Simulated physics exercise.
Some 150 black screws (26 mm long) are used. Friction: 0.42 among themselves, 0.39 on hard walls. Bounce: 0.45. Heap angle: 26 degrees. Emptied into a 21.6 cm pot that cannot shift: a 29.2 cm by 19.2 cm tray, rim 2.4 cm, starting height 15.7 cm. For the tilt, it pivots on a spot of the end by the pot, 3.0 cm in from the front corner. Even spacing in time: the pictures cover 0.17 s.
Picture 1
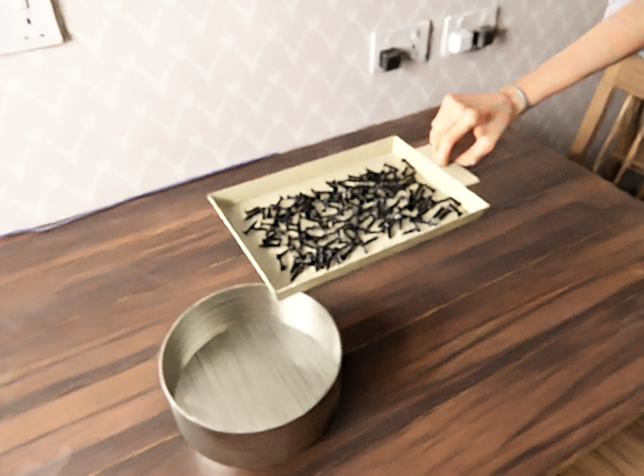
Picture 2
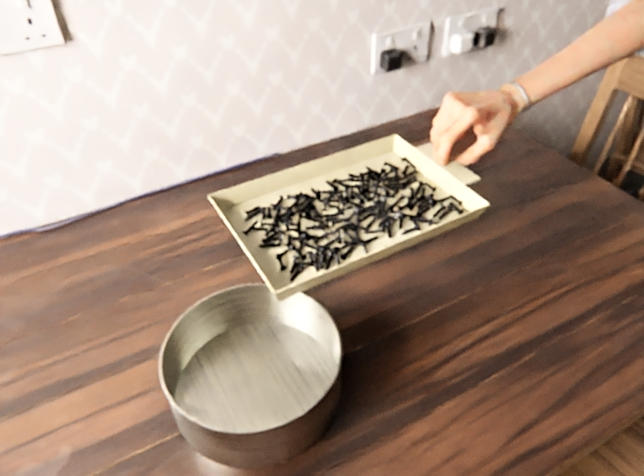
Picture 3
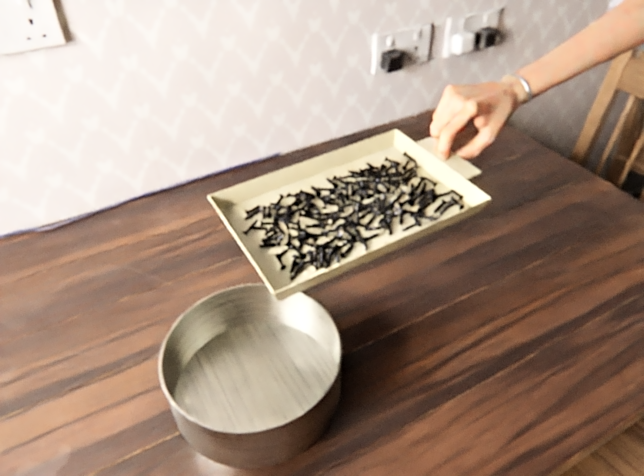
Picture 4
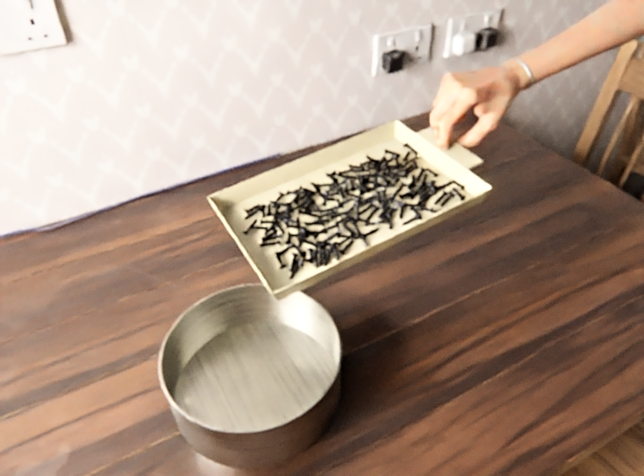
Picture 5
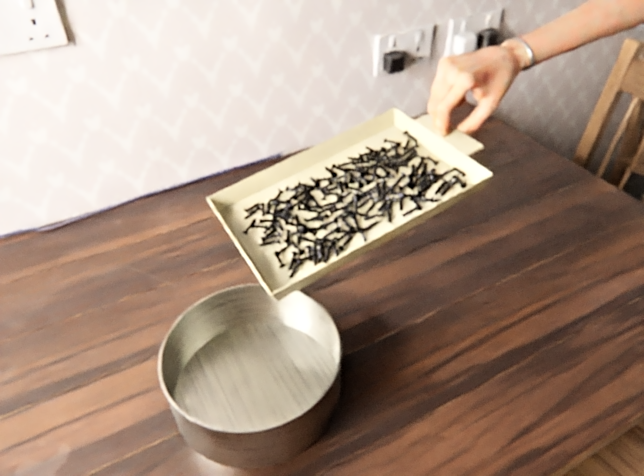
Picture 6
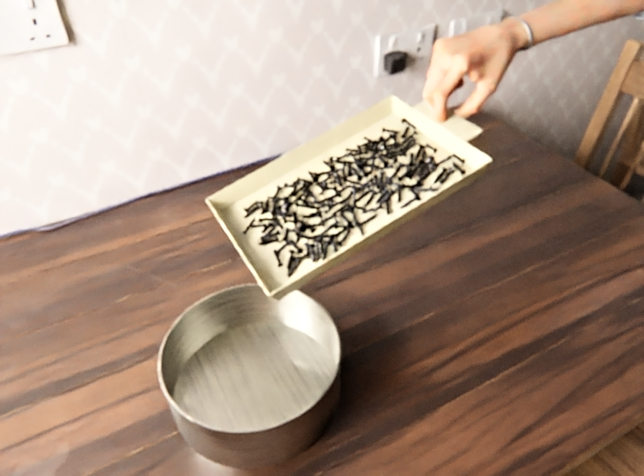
At first, a hand holds a pale, shallow tray of scattered small black screws nearly level, its near end above a round metal pot on a wooden table. The hand then gradually raises the far end, steepening the tray's slope toward the pot, while the screws remain spread across it.
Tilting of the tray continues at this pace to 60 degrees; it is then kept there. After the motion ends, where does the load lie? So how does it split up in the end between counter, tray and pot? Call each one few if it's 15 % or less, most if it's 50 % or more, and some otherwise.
I'd say counter some, left on the tray some, pot some.
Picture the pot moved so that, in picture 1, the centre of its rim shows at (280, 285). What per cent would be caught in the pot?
About 20 per cent.
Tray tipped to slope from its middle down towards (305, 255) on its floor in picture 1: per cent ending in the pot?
About 65 per cent.
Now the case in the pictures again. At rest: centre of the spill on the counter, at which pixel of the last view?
Around (177, 317).
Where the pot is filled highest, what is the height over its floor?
Roughly 1.5 cm.
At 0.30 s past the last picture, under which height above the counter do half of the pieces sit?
Roughly 22 centimetres, more or less.
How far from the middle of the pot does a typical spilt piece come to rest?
About 18 cm from the centre.
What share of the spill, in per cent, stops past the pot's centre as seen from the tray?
Some 80 per cent of the spill lies beyond the centre.
Then, 0.18 s after the last picture, tilt 39 degrees; the tray holds 100 %, the pot 0 %.
Then, 0.30 s after the last picture, tilt 55 degrees; the tray holds 100 %, the pot 0 %.
Then, 0.54 s after the last picture, tilt 60 degrees; the tray holds 55 %, the pot 5 %.
In the end, counter 35 %, tray 40 %, pot 25 %.
